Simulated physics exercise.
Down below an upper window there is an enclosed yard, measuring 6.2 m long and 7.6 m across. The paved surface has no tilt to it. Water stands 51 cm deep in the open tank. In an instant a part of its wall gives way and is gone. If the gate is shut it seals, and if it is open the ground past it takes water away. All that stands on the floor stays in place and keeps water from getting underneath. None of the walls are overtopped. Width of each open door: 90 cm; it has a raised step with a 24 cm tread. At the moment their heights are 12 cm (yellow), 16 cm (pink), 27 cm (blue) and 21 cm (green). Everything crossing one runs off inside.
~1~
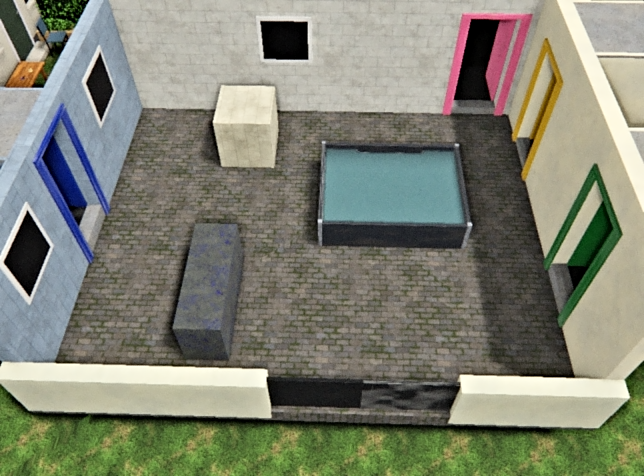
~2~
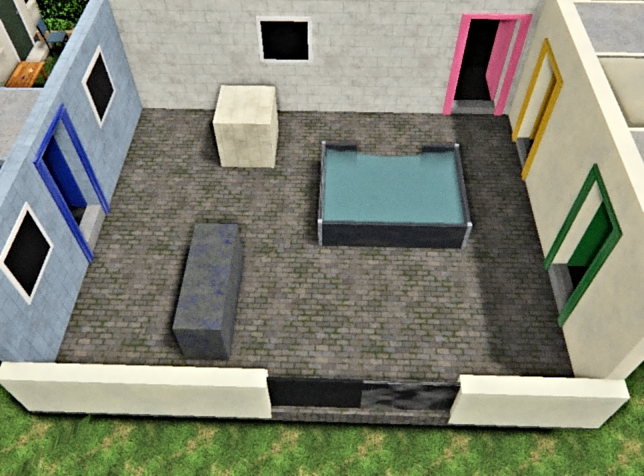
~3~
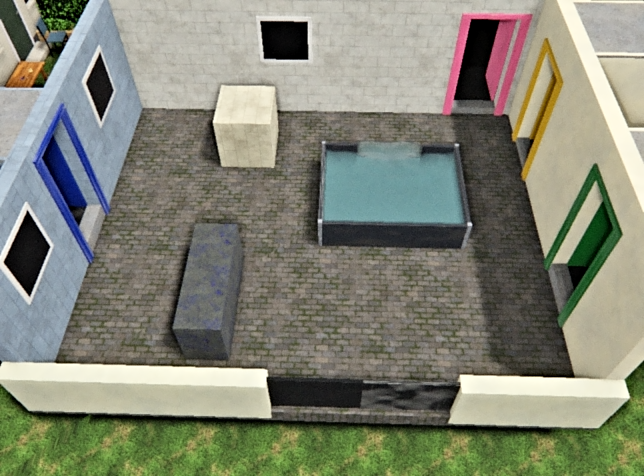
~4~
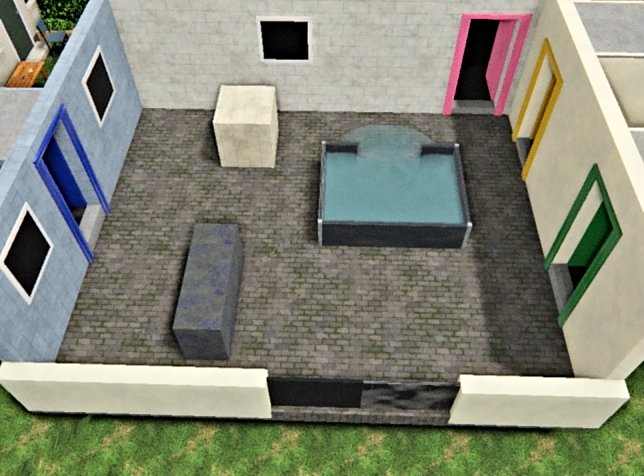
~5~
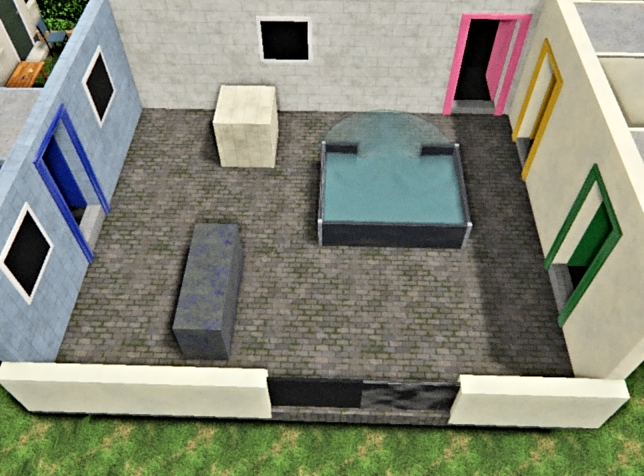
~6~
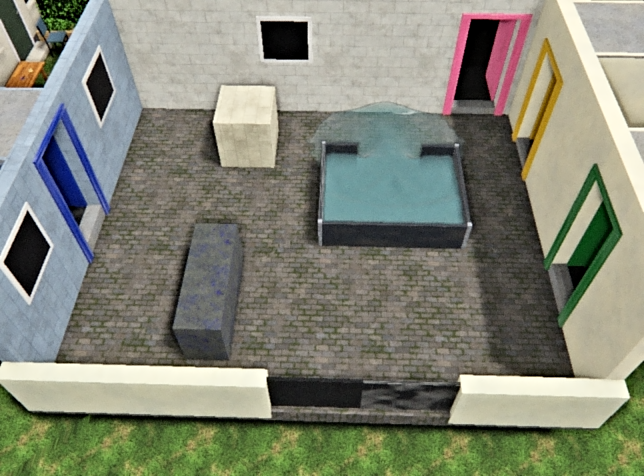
A paved walled yard with coloured doorways, the far side of a water tank opening and water fanning out behind it.
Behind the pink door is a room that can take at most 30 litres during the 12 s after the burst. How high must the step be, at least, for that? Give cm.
About 11 cm.
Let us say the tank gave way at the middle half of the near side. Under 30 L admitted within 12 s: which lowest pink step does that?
I'd say close to 7.0 cm.
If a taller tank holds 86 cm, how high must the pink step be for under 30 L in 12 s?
I'd go with near 22 cm then.
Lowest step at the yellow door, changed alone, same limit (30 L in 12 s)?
Yellow - roughly 9.5 cm.
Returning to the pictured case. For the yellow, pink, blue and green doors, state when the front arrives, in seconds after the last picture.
Front arrival: Yellow 1.3 seconds, pink 0.5 seconds, blue 3.8 seconds, green 2.8 seconds.
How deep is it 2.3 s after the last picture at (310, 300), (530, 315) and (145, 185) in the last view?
In order: Around 0, 0 and 0 cm.
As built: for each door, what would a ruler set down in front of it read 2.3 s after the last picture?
Door by door, in centimetres - yellow 15, pink 15, blue 0, green 0.
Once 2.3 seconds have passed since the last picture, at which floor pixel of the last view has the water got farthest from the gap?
Around pixel (143, 110).
Then, 0.7 s after the last picture water covers 10 % of the floor, deepest (36 cm) near (385, 114); 10 cm at the pink door, 0 litres in over its 16 cm step.
Then, 2.3 s after the last picture water covers 30 % of the floor, deepest (26 cm) near (143, 110); 15 cm at the pink door, 1 litre in over its 16 cm step.
Then, 11.3 s after the last picture water covers 100 % of the floor, deepest (8 cm) near (286, 244); 7 cm at the pink door, 7 litres in over its 16 cm step.
At the pink door as built, the water peaked near 16 cm, 3.7 s after the last picture.
Run again over the same 12 s with other heights there, 50 litres in over 9 cm, 23 litres over 12 cm. The limit of 30 litres is kept from about 11 cm up.
